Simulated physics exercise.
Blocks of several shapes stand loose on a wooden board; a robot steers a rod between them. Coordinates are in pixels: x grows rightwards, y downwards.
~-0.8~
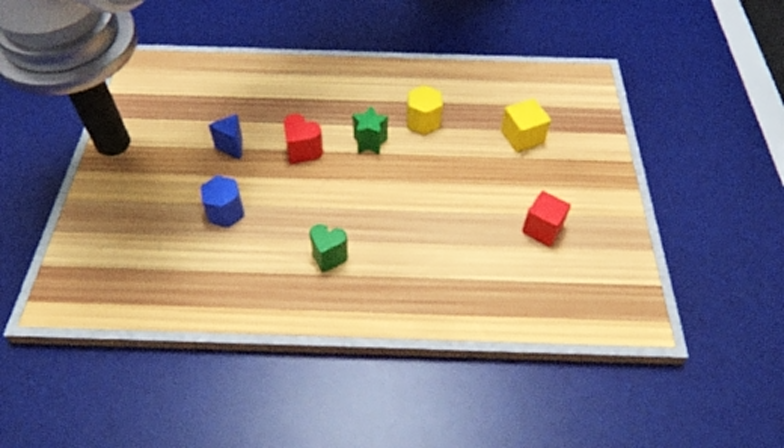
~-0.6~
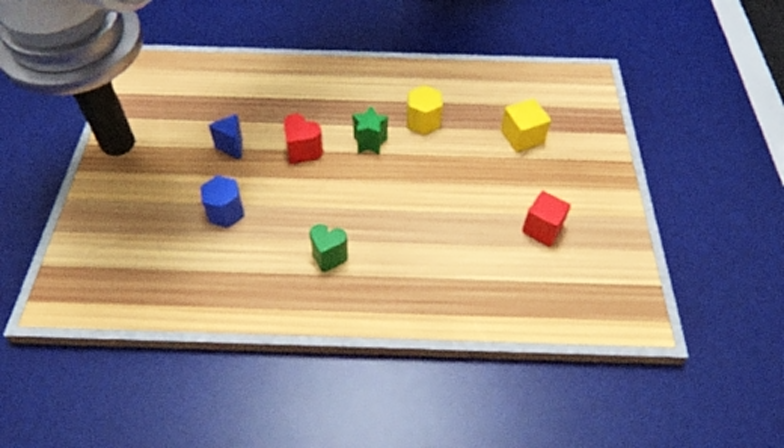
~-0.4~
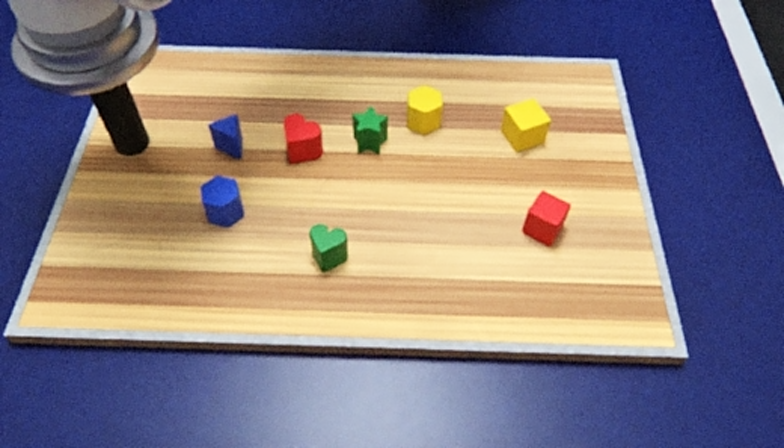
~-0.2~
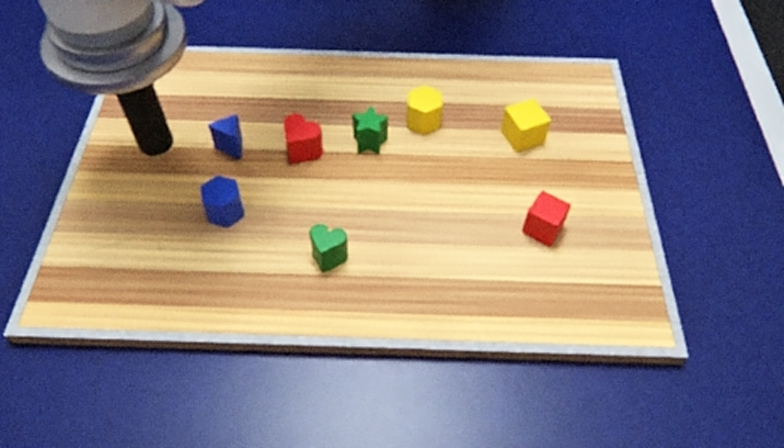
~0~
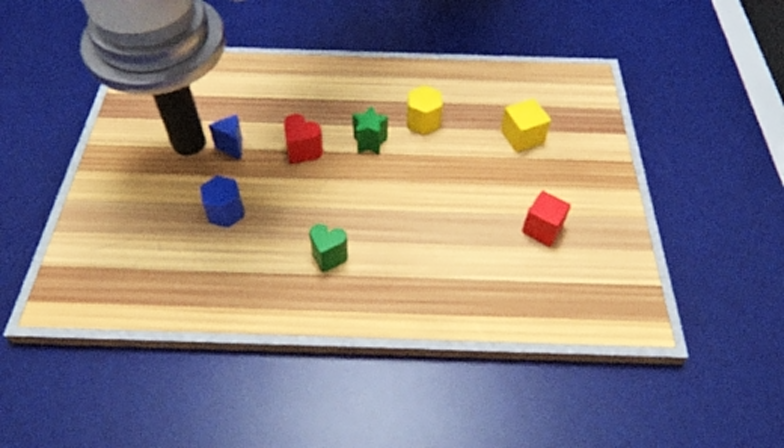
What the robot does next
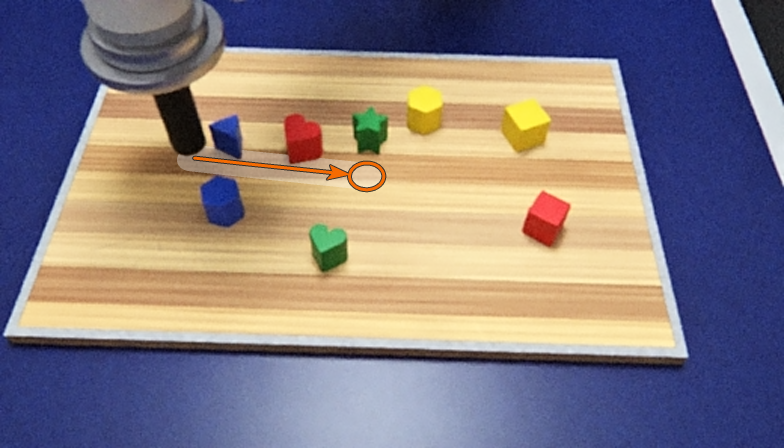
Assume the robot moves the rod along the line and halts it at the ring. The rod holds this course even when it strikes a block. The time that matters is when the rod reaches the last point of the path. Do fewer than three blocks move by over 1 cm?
In short: Yes.
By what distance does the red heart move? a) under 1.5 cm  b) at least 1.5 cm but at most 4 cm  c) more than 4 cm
I'll go with b - at least 1.5 cm but at most 4 cm.
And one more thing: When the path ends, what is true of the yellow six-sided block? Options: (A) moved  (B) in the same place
Answer: B.
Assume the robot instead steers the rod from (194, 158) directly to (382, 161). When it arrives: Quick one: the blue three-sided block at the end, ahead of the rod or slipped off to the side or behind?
Slipped loose.
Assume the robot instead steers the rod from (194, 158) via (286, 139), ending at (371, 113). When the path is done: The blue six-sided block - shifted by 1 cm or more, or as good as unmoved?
It gets no push and keeps its place.
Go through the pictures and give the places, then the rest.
Rod tip at (114, 145); block tops, blue three-sided block at (226, 125); red heart at (300, 128); green star-shaped block at (370, 119); yellow six-sided block at (425, 98), in the first frame.
Rod at (119, 145); blocks unchanged, in the second frame.
Rod at (133, 145); blocks unchanged, in the third frame.
Rod at (157, 144); blocks unchanged, in the fourth frame.
Rod at (190, 144); blue three-sided block at (226, 125); red heart at (300, 128); green star-shaped block at (370, 119); yellow six-sided block at (425, 98), in the fifth frame.
Path on the board, in a line from (194, 158) to (367, 176).
What follows on the original path. One third of the way, rod at (248, 151); blue three-sided block at (239, 121), turned 20° anticlockwise.
Two thirds of the way, rod at (307, 157); blue three-sided block at (239, 121), turned 20° anticlockwise; red heart at (317, 124), turned 60° anticlockwise.
At the end, rod at (366, 163); blue three-sided block at (239, 121), turned 20° anticlockwise; red heart at (319, 124), turned 70° anticlockwise; green star-shaped block in place; yellow six-sided block in place.
